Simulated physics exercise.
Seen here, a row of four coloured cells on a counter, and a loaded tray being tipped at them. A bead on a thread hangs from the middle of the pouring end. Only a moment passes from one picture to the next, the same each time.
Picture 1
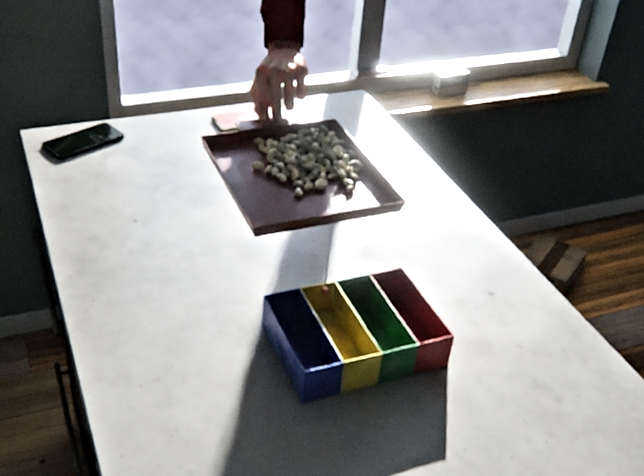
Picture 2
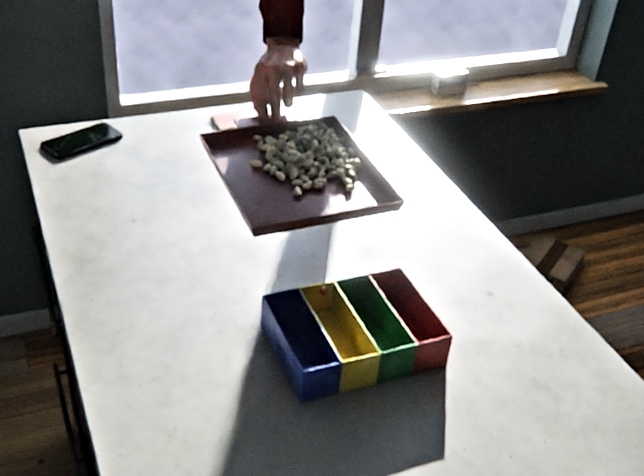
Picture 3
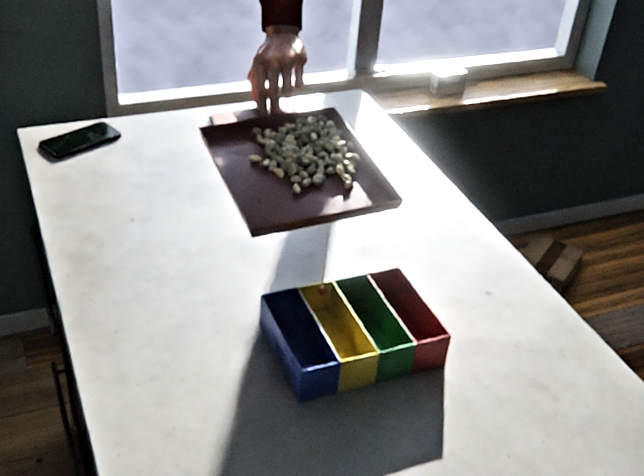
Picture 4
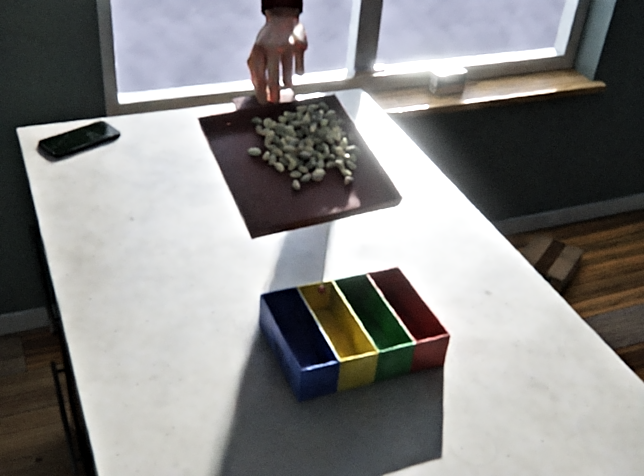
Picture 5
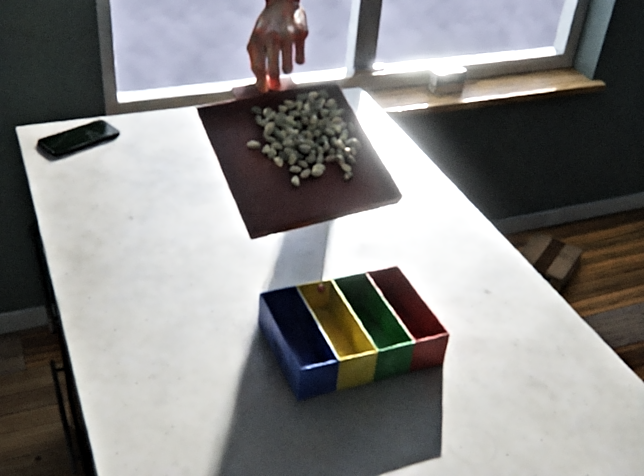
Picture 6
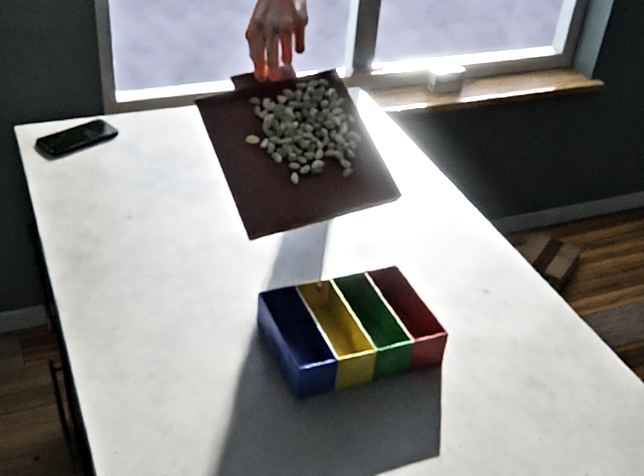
The clip shows a hand at the far edge of a dark tray of pale beans, gradually raising that side so the tray tilts toward a box of blue, yellow, green and red cells, while the beans shift little.
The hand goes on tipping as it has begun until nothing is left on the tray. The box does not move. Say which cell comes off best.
The blue cell gets the most.
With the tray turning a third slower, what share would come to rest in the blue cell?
Close to 30 per cent.
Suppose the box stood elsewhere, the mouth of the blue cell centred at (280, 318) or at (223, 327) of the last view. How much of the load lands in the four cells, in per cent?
First some 70, then 100 per cent.
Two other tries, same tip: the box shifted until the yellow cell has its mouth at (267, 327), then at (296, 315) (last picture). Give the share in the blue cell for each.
The first gives 10 %, the second 40 %.
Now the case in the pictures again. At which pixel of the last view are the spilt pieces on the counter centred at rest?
At about (239, 362).
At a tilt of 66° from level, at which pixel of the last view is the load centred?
Near (295, 210).
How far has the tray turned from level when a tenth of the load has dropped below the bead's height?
Around 75° of tilt.
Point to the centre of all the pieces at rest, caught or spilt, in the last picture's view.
At about (283, 356).
Soon, tray tipped steeply; nearly all on the tray; a small part falling or outside the box.
A while on, tray tipped past a quarter turn; about a third on the tray; a small part in the blue cell; a small part in the yellow cell; about half falling or outside the box.
Towards the end, tray tipped past a quarter turn; about a third in the blue cell; a small part in the yellow cell; a stray few in the green cell; about half falling or outside the box.
Finally, tray tipped past a quarter turn; about a third in the blue cell; a small part in the yellow cell; a stray few in the green cell; none in the red cell; about half outside the box.
